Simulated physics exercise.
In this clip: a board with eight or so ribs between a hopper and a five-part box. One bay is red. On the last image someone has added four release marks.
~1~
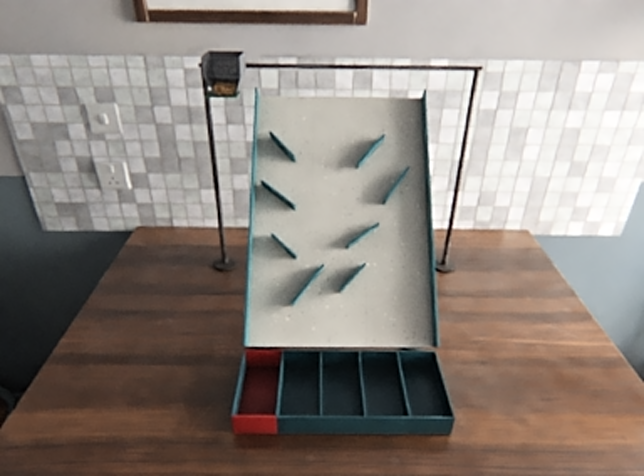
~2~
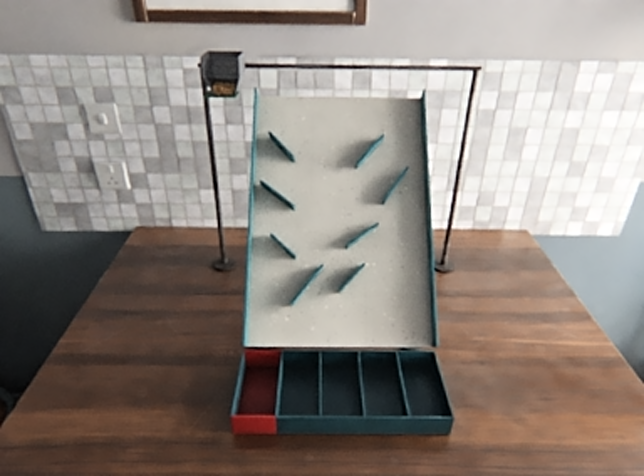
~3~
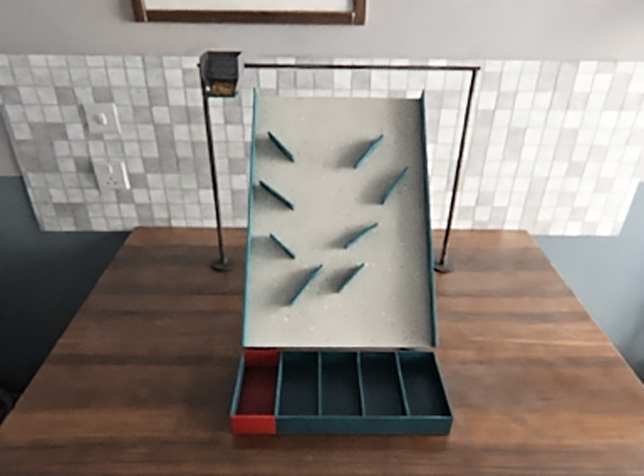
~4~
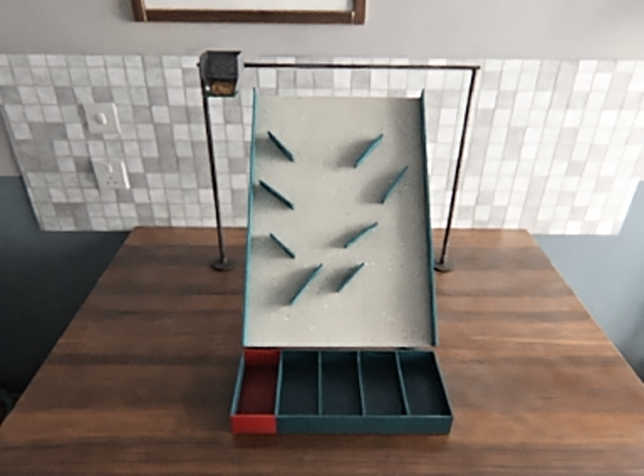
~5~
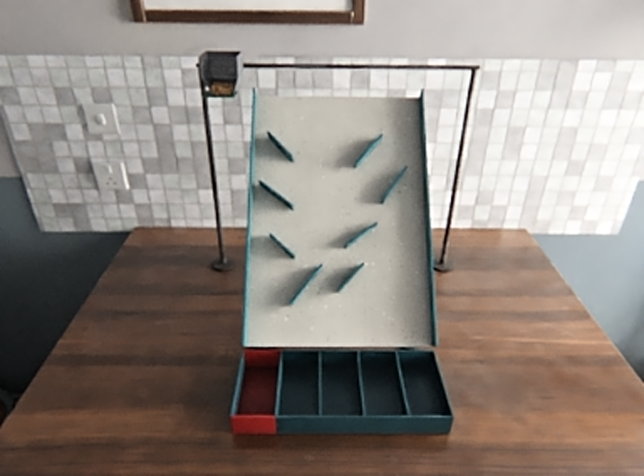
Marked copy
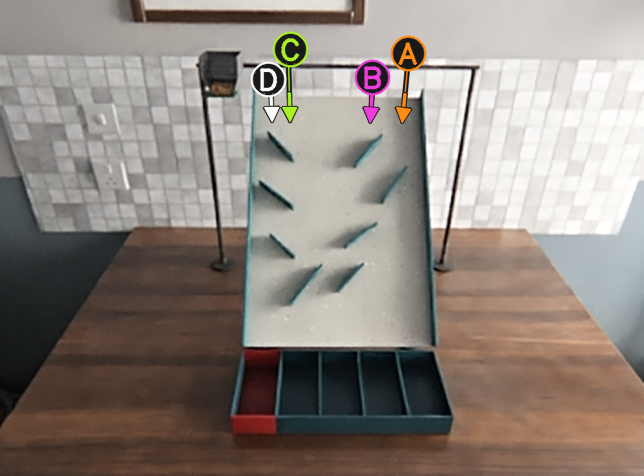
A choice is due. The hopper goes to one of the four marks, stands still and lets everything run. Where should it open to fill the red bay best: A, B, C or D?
B works best here.
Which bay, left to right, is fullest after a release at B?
It is the first one.
On the marked copy, mark A meets the board at (402, 117); mark B meets the board at (370, 117); mark C meets the board at (289, 116); mark D meets the board at (272, 116).
For mark A, close to a quarter in the red bay, close to half in other bays, close to a third outside the box.
For mark B, close to two thirds in the red bay, a small share in other bays, close to a quarter outside the box.
For mark C, close to a third in the red bay, close to a third in other bays, close to a quarter outside the box.
For mark D, close to a quarter in the red bay, close to half in other bays, close to a quarter outside the box.
